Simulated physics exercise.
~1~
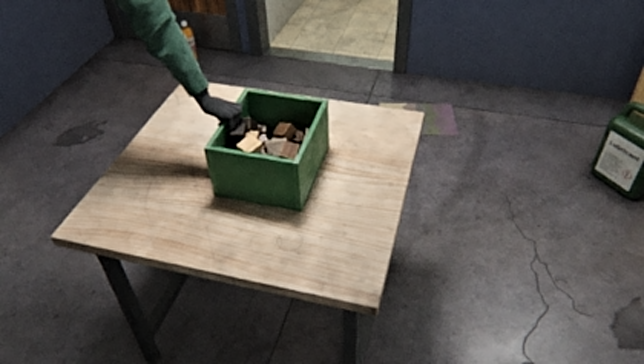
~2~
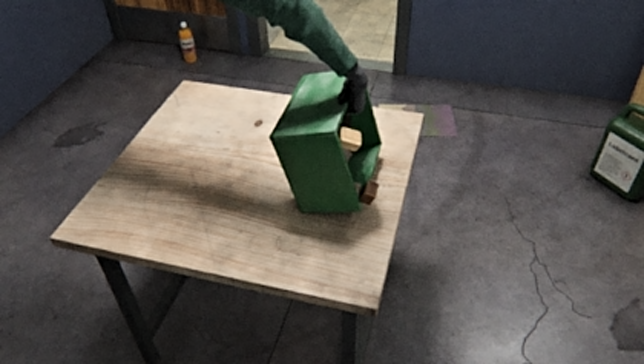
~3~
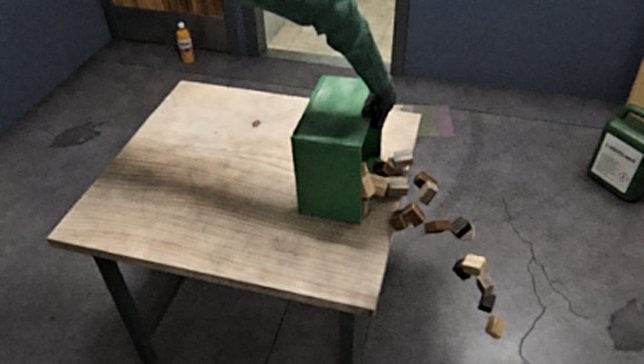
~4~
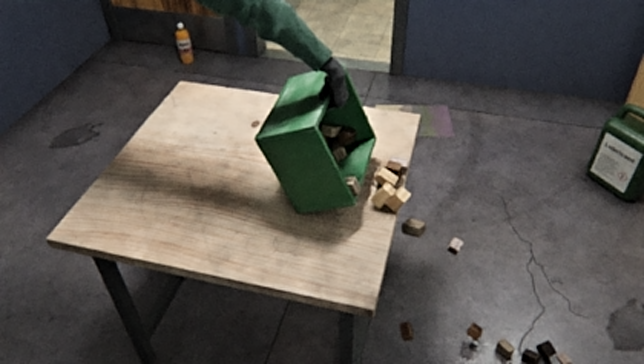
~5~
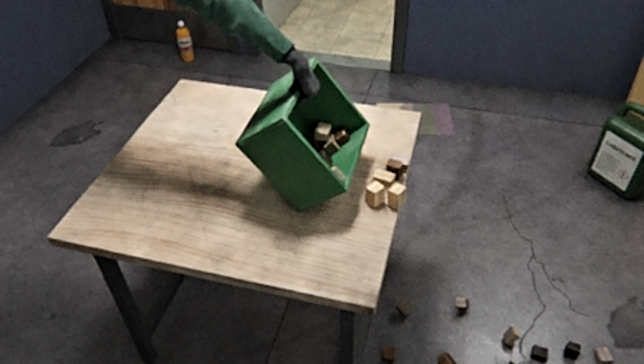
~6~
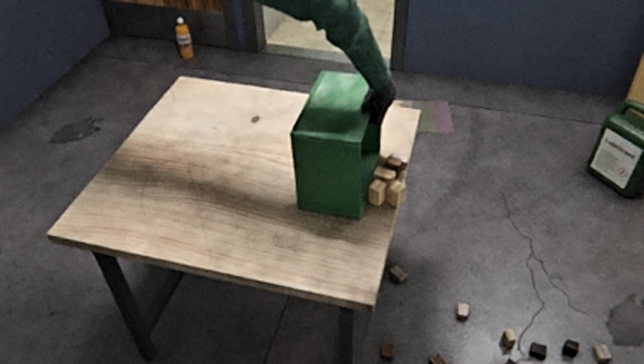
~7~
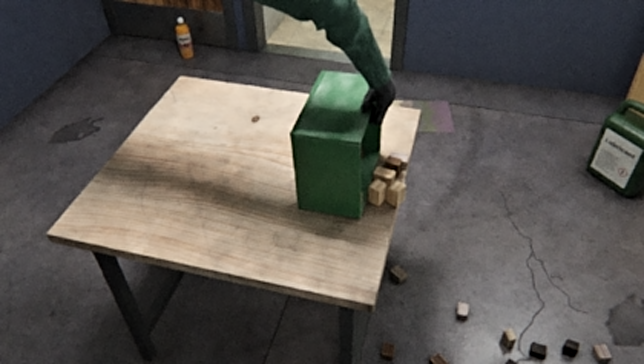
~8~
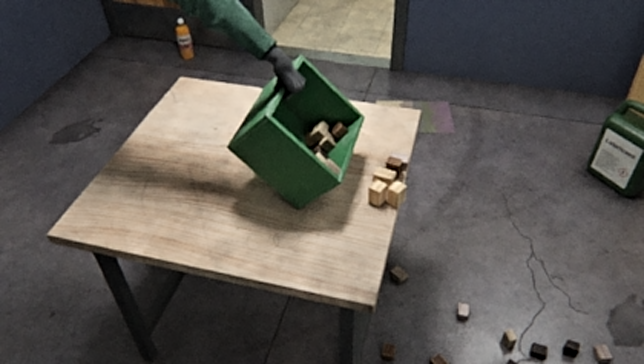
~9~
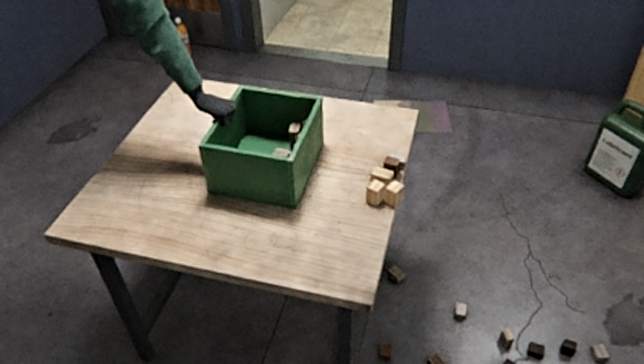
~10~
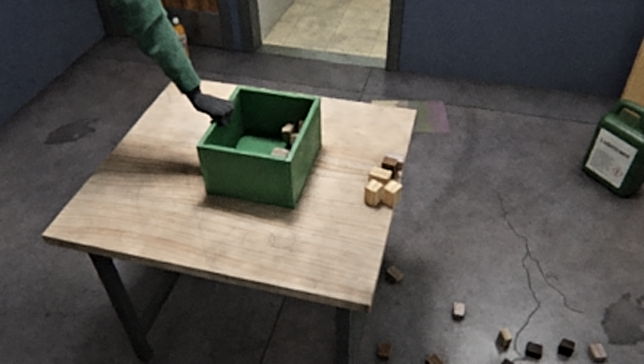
A gloved hand tipped a green crate onto its right side, spilling wooden blocks across the table edge and floor, then eased it partway back, tipped it again, and set it upright, leaving a few blocks inside and a small cluster beside it.
